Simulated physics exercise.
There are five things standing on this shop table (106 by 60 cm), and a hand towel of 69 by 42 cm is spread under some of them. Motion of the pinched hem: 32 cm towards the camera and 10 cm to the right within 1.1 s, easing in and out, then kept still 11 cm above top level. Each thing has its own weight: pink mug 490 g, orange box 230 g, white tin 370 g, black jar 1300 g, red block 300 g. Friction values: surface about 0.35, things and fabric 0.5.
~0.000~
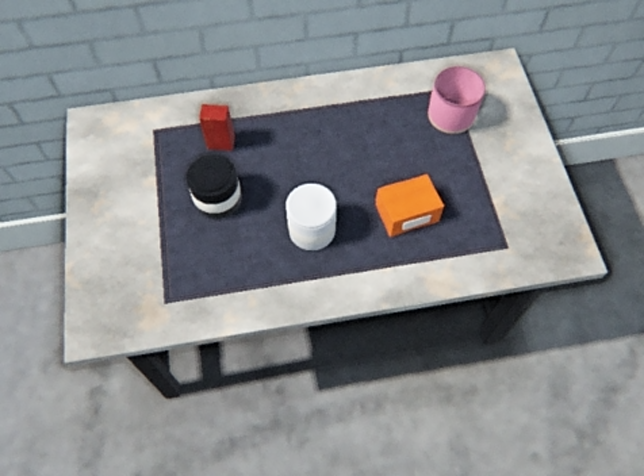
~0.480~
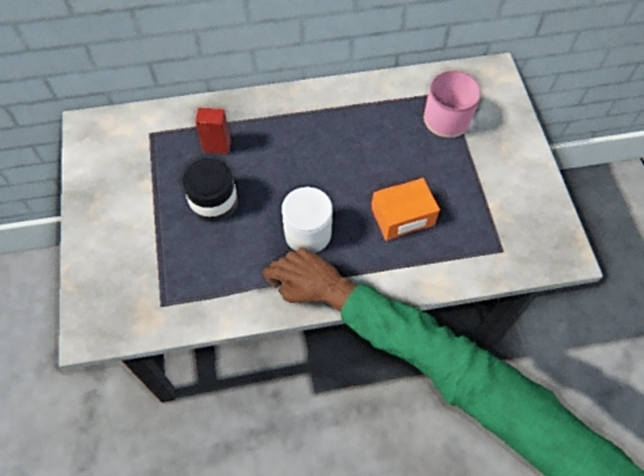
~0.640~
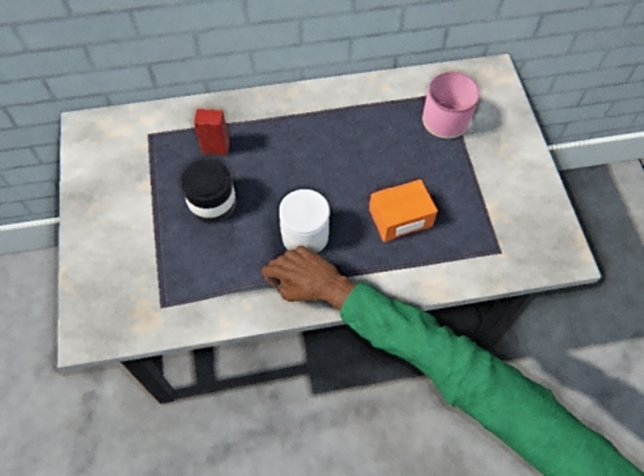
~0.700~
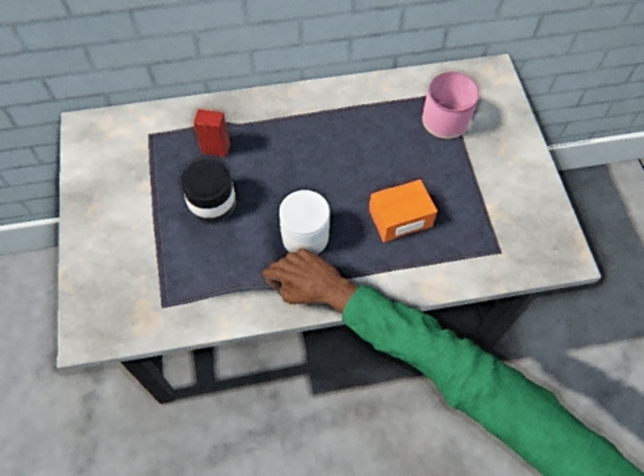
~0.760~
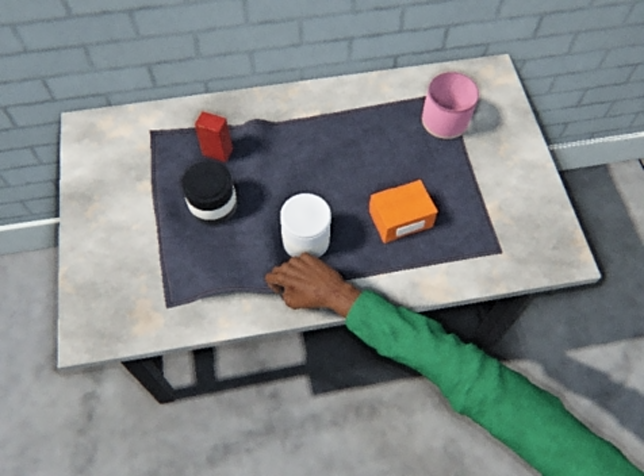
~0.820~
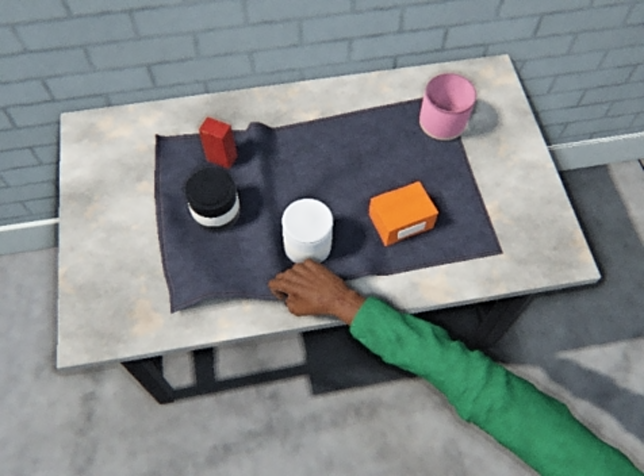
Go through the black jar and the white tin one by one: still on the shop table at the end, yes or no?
Black jar - no; white tin - no.
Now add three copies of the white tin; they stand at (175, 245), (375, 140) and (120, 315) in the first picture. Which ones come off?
So it goes: The first one ends up off, the next is still up there, the last is still up there.
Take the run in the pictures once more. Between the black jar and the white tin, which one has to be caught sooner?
The black one.
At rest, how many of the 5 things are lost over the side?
Count recorded: 5.
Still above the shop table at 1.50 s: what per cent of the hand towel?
I'd say close to 55 per cent of it.
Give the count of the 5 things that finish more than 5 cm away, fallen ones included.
Total: 5.
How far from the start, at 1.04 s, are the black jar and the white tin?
The black jar is 10 cm out, the white tin 10 cm.
After 1.0 s, 95 % of the hand towel is still over the top; black jar 12 cm off its start, white tin 9 cm off its start, red block 12 cm off its start.
After 1.3 s, 80 % of the hand towel is still over the top; black jar 26 cm off its start, white tin 19 cm off its start, red block 22 cm off its start.
After 1.5 s, 55 % of the hand towel is still over the top; black jar 38 cm off its start at (284, 358), white tin on its side, 27 cm off its start at (366, 345), red block lifted 14 cm.
After 1.7 s, 30 % of the hand towel is still over the top; black jar over the edge, white tin on its side, 31 cm off its start, red block on its side, 47 cm off its start.
After 3.3 s, 0 % of the hand towel is still over the top; black jar over the edge, white tin over the edge, pink mug over the edge, red block over the edge.
